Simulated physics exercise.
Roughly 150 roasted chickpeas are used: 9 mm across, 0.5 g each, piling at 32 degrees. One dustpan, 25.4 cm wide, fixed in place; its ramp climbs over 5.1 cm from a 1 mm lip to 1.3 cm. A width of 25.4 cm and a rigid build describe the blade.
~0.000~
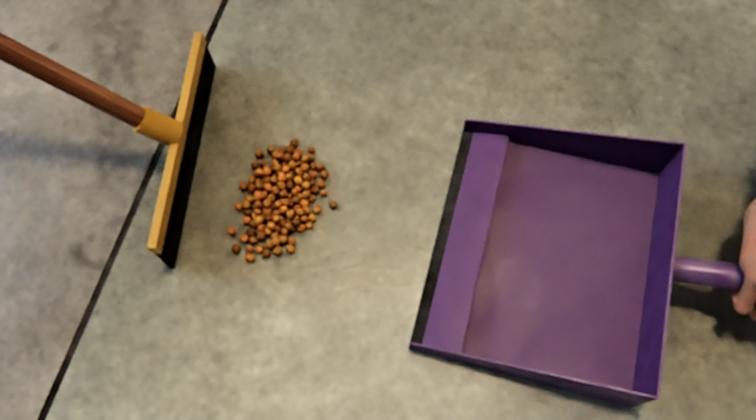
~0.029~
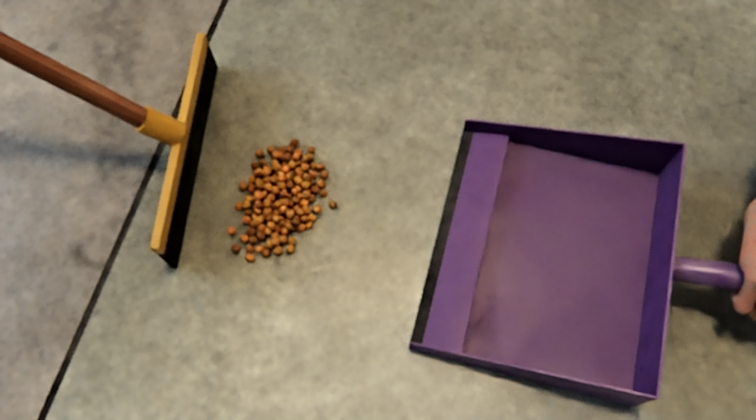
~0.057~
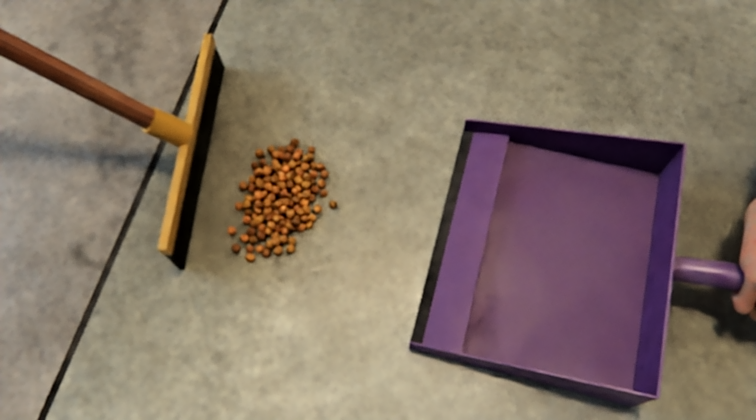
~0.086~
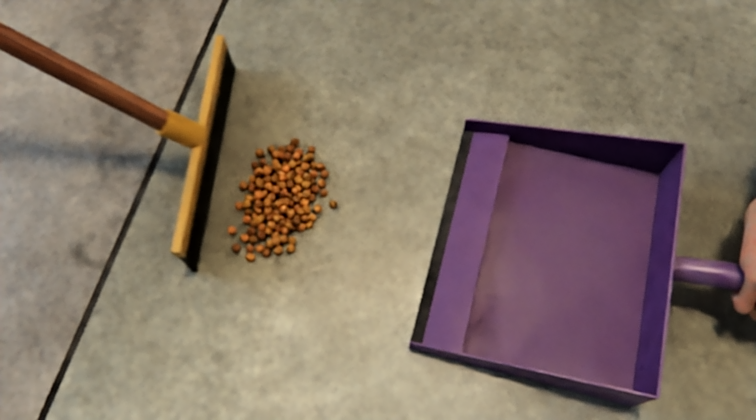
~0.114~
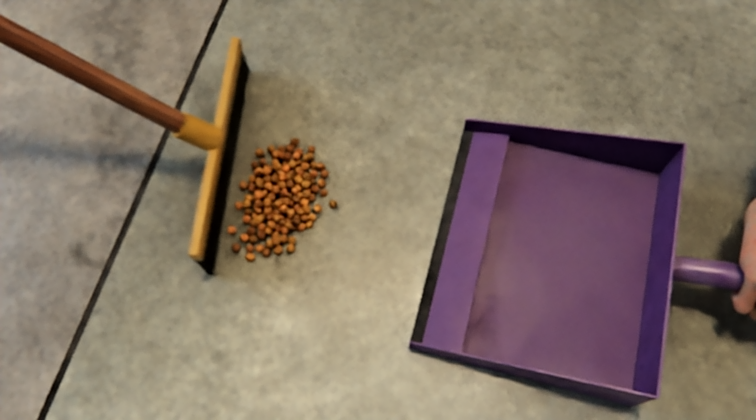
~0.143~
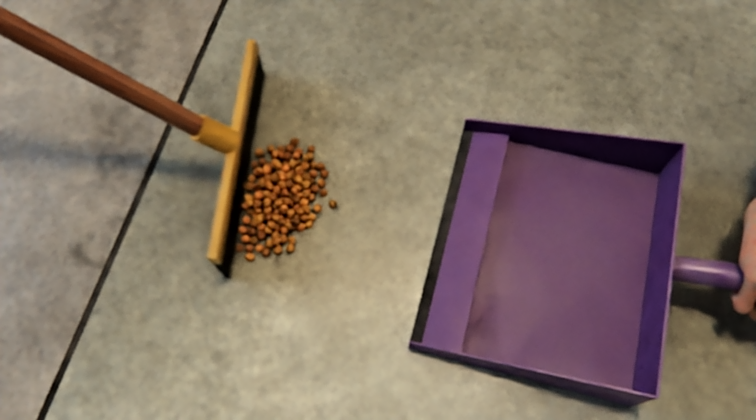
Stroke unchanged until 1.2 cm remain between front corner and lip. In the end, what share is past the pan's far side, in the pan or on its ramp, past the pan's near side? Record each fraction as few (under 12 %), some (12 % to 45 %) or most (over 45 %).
Recorded: Past the pan's far side few; in the pan or on its ramp some; past the pan's near side few.
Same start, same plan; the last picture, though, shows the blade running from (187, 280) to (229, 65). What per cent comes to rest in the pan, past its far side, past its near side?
That ends as pan 5, far 0, and near 5.
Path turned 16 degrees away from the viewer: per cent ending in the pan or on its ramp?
Result: Close to 35 %, ramp counted.
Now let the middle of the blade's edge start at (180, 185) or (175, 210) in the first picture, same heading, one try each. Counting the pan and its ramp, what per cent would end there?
Around 30 percent, then around 30 percent.
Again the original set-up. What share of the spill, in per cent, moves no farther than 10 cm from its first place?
0 %.
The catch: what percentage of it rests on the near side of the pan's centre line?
50 per cent.
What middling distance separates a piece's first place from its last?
Near 18 cm.
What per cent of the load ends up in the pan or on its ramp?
Roughly 40 %.
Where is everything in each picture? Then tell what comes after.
In the first picture, blade from (156, 248) to (201, 42), moved 0.0 cm, 0 of the pieces shifted so far; middle of the pieces at (280, 194); pan at (559, 261).
In the second picture, blade from (159, 249) to (203, 42), moved 0.3 cm, 0 of the pieces shifted so far; middle of the pieces at (280, 194).
In the third picture, blade from (167, 250) to (210, 43), moved 1.1 cm, 0 of the pieces shifted so far; middle of the pieces at (280, 194).
In the fourth picture, blade from (180, 252) to (222, 44), moved 2.4 cm, 0 of the pieces shifted so far; middle of the pieces at (280, 194).
In the fifth picture, blade from (197, 255) to (237, 46), moved 4.2 cm, 0 of the pieces shifted so far; middle of the pieces at (280, 194).
In the sixth picture, blade from (216, 259) to (253, 49), moved 6.2 cm, 9 of the pieces shifted so far; middle of the pieces at (281, 194); pan at (559, 261). Its pace works out near 0.66 m/s, heading 4 degrees away from the viewer's side.
After 0.29 s, middle of the blade 13 cm from the lip; 0 % over the lip, far side 0 %, near side 0 %.
Then, at 0.39 s, middle of the blade 6 cm from the lip; 0 % over the lip, far side 0 %, near side 0 %.
After 0.63 s, middle of the blade 4 cm from the lip; 40 % over the lip, far side 5 %, near side 0 %.
By 1.1 s all is still; far side 5 %, pan 40 %, near side 0 %, in front of the lip or behind the blade 60 %.
